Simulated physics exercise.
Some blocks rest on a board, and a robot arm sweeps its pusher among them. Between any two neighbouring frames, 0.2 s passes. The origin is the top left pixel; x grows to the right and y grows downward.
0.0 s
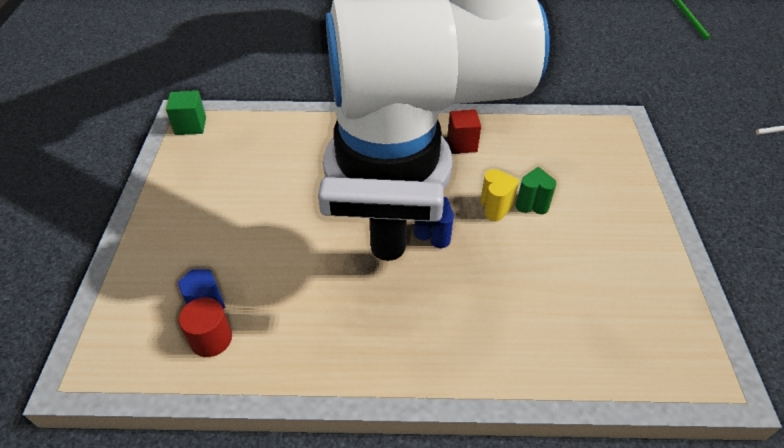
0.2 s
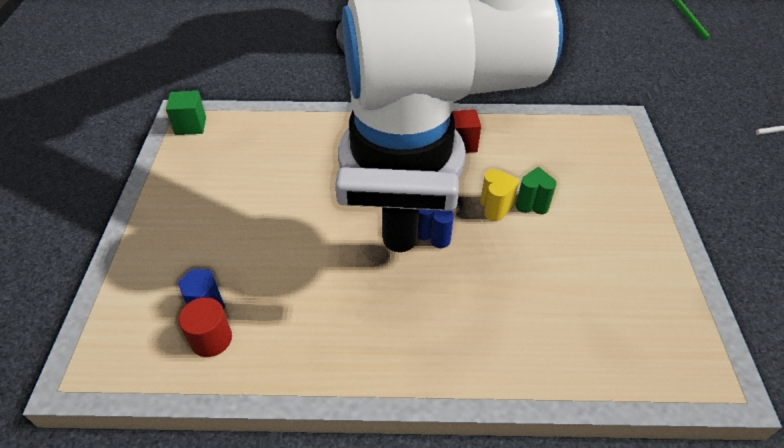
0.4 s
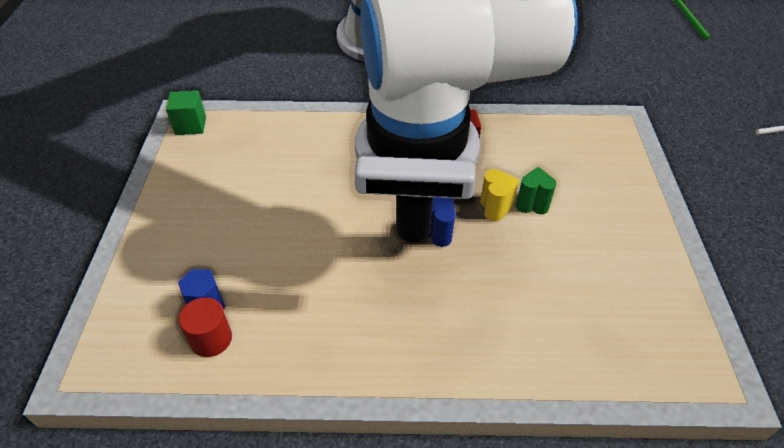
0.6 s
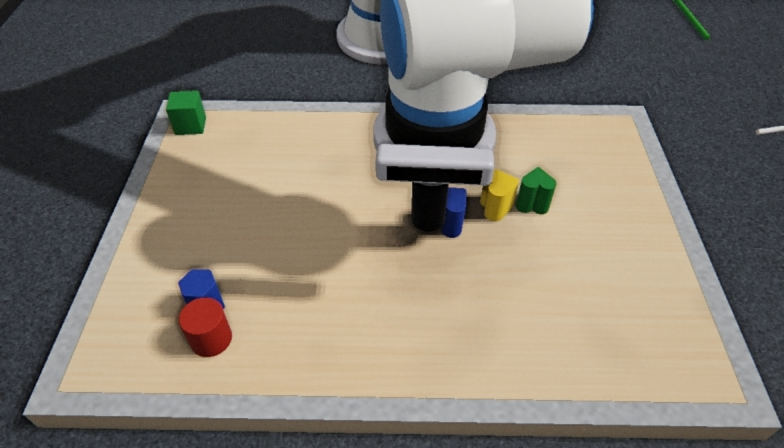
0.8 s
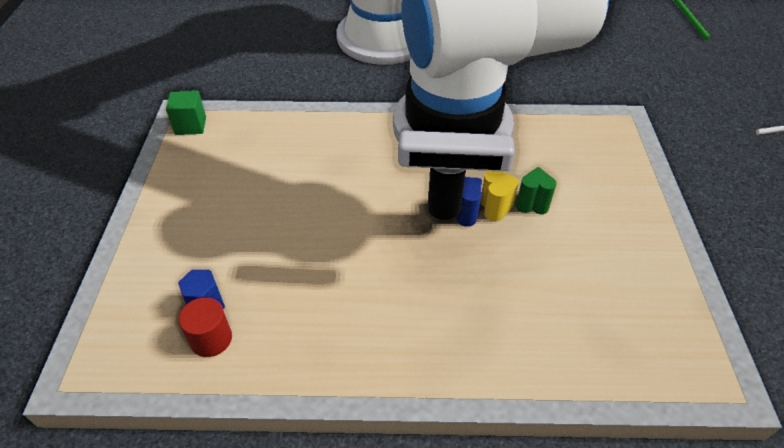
On a pale wooden board with a grey border, a robot arm lowers its black pusher beside a small blue block, among scattered red, green, yellow and blue blocks. The arm moves right and toward the far side, pushing the blue block up close beside the yellow one, while the others stay still.
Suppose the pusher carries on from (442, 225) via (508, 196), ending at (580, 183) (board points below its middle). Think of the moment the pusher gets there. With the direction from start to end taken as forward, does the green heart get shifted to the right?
Yes, that is what happens.
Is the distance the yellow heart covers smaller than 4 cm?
In short: No.
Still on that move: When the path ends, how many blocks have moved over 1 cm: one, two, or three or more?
My count: 3 or more.
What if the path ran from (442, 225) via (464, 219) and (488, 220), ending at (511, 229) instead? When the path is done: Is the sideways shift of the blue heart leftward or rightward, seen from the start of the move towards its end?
Leftward.
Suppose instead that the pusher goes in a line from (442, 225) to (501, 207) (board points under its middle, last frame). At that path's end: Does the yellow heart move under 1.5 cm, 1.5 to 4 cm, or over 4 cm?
More than 4 cm.
The first path, step by step. One third of the way, pusher at (490, 189); blue heart at (510, 165); yellow heart at (538, 174), turned 20° clockwise; green heart at (575, 175).
Two thirds of the way, pusher at (535, 173); blue heart at (545, 145), turned 30° anticlockwise; yellow heart at (573, 173), turned 95° clockwise; green heart at (599, 182).
At the end, pusher at (586, 167); red four-sided block still; blue heart at (556, 141), turned 70° anticlockwise; yellow heart at (617, 176), turned 145° clockwise; green heart at (628, 195), turned 40° clockwise.
